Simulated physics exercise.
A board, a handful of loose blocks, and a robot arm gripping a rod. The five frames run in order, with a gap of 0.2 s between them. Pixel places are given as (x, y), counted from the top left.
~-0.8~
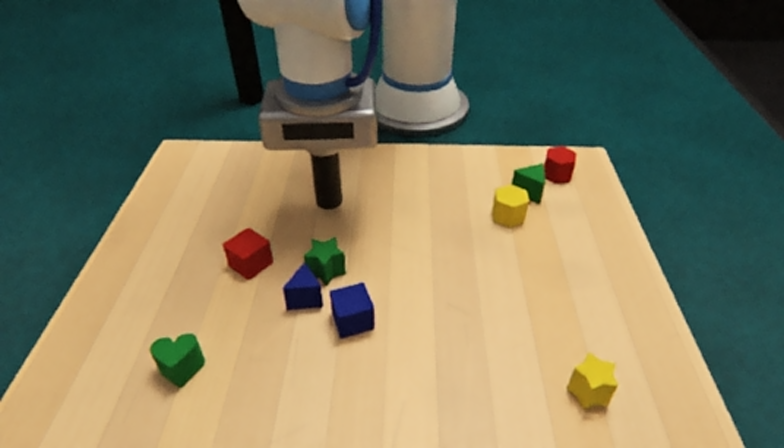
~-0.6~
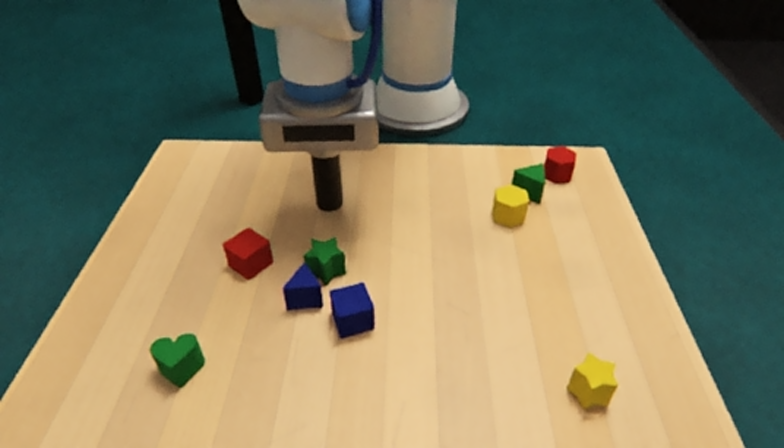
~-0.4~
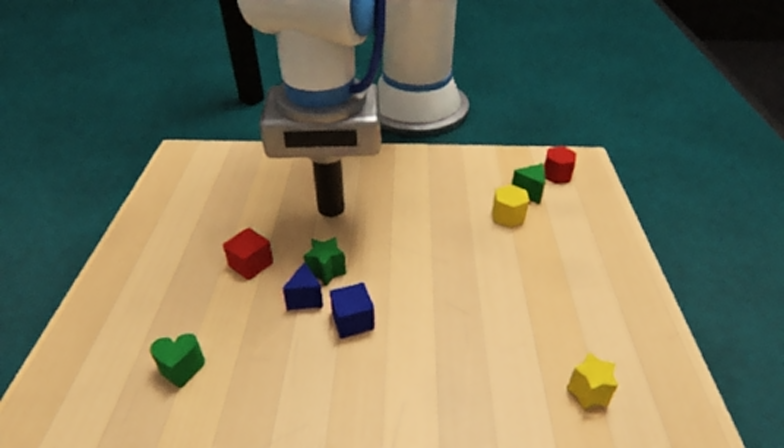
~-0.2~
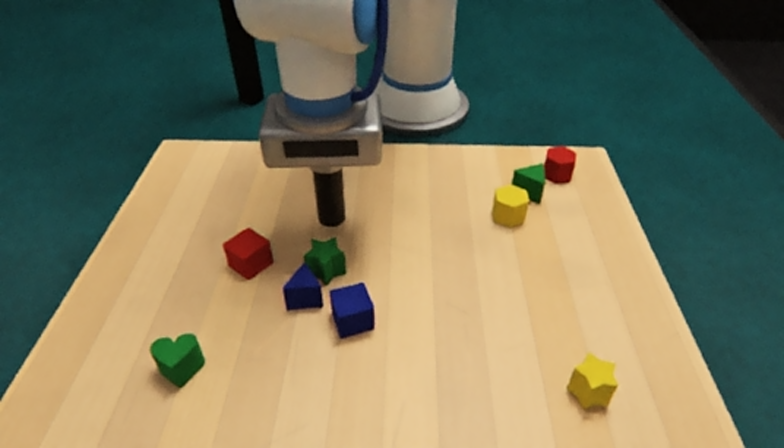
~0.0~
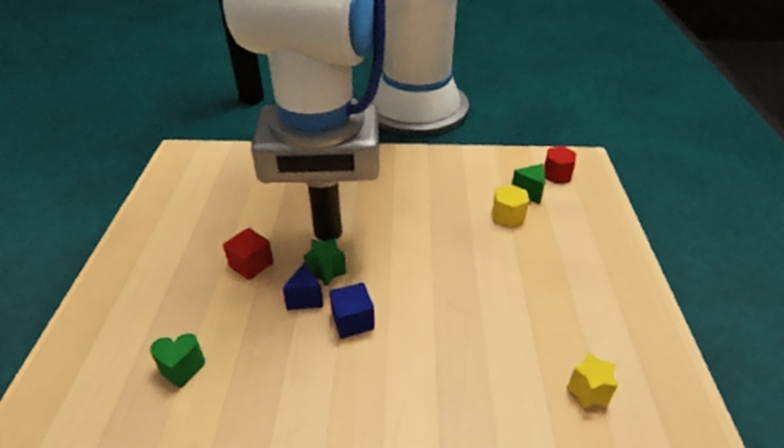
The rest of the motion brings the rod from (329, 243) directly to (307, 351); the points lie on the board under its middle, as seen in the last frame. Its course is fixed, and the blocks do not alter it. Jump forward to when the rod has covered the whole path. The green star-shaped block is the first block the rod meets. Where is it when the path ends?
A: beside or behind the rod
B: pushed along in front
B.
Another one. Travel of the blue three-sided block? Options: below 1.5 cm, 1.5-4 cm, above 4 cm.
It ends over 4 cm away.
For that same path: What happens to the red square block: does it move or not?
It is untouched.
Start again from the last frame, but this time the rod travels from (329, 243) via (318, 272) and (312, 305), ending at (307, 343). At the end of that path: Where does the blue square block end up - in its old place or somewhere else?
It travels a centimetre or more.
What follows on the original path. One third of the way, rod at (320, 264); blue three-sided block at (300, 298); green star-shaped block at (318, 275).
Two thirds of the way, rod at (313, 300); blue three-sided block at (290, 338), turned 20° anticlockwise; green star-shaped block at (307, 313); blue square block at (354, 311), turned 50° anticlockwise.
At the end, rod at (305, 341); red square block unmoved; blue three-sided block at (277, 386), turned 25° anticlockwise; green star-shaped block at (299, 358); blue square block at (354, 311), turned 50° anticlockwise.
